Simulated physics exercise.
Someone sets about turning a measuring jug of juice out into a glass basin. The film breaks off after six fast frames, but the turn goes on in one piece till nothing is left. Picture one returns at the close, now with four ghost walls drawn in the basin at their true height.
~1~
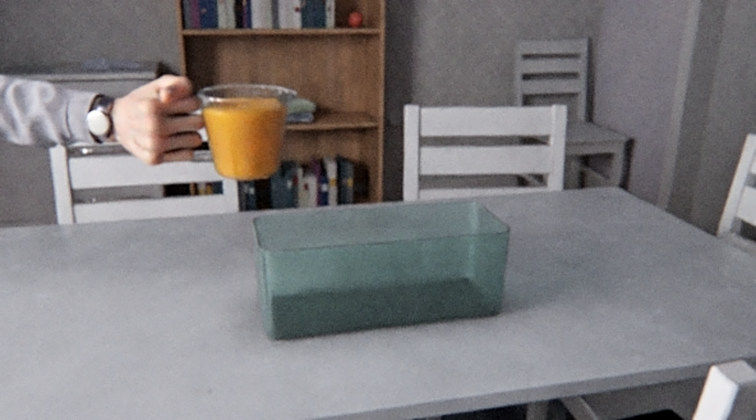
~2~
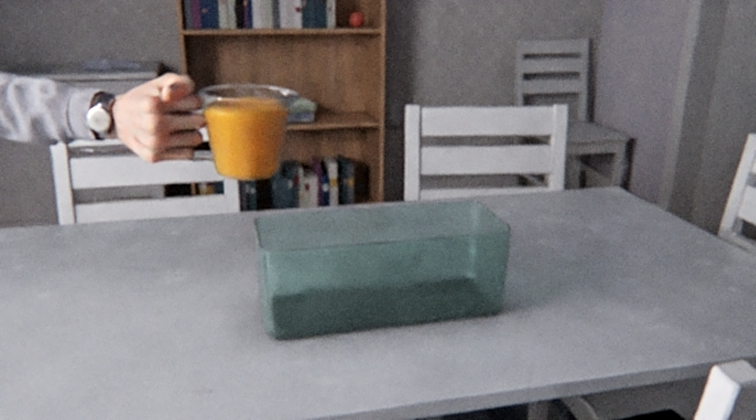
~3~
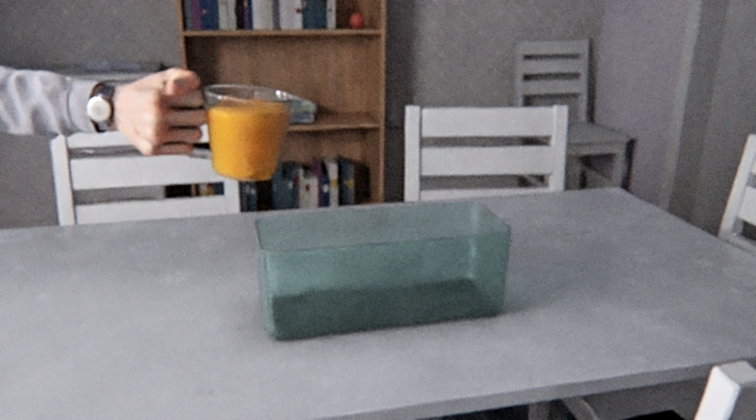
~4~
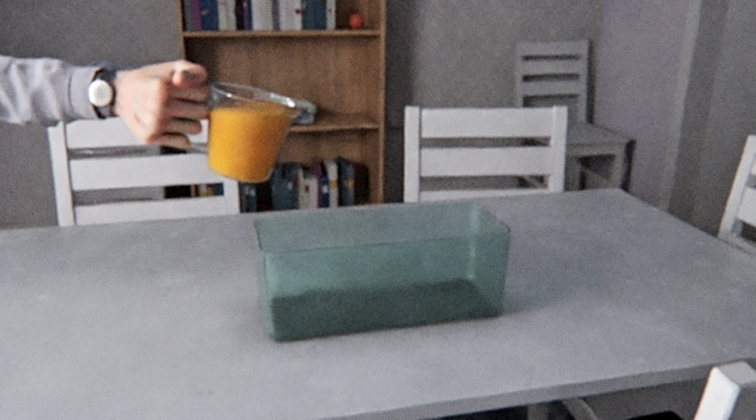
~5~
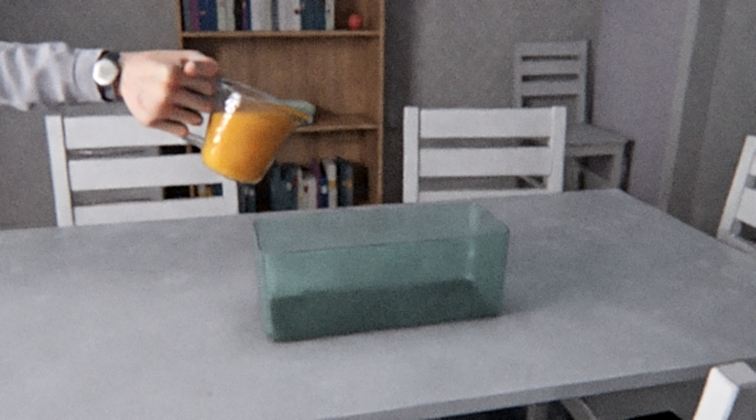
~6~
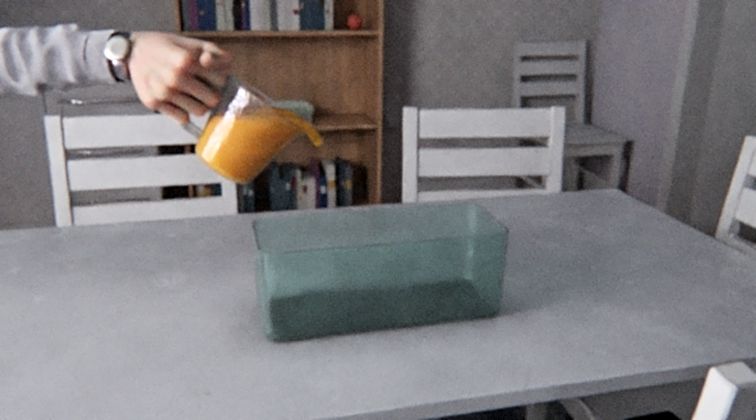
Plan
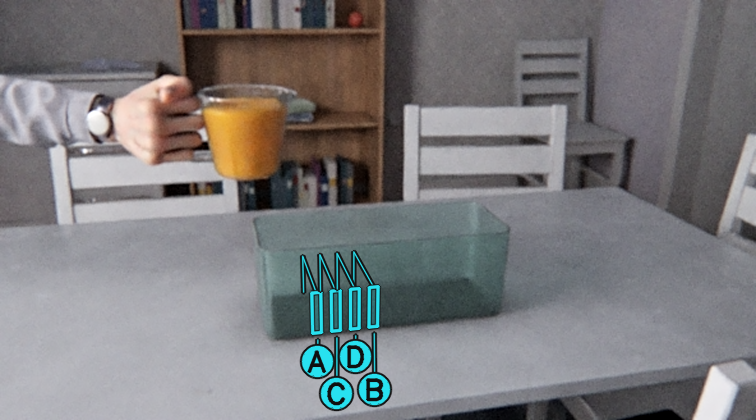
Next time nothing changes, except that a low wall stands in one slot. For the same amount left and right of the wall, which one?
The best position is D.
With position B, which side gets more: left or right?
The left one.
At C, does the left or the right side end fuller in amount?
The right one.
On the marked copy, A at (317, 339); B at (374, 333); C at (336, 337); D at (355, 335).
For position A, about 5 % ends left of the wall and 94 % right of it.
For position B, about 86 % ends left of the wall and 12 % right of it.
For position C, about 20 % ends left of the wall and 79 % right of it.
For position D, about 52 % ends left of the wall and 47 % right of it.
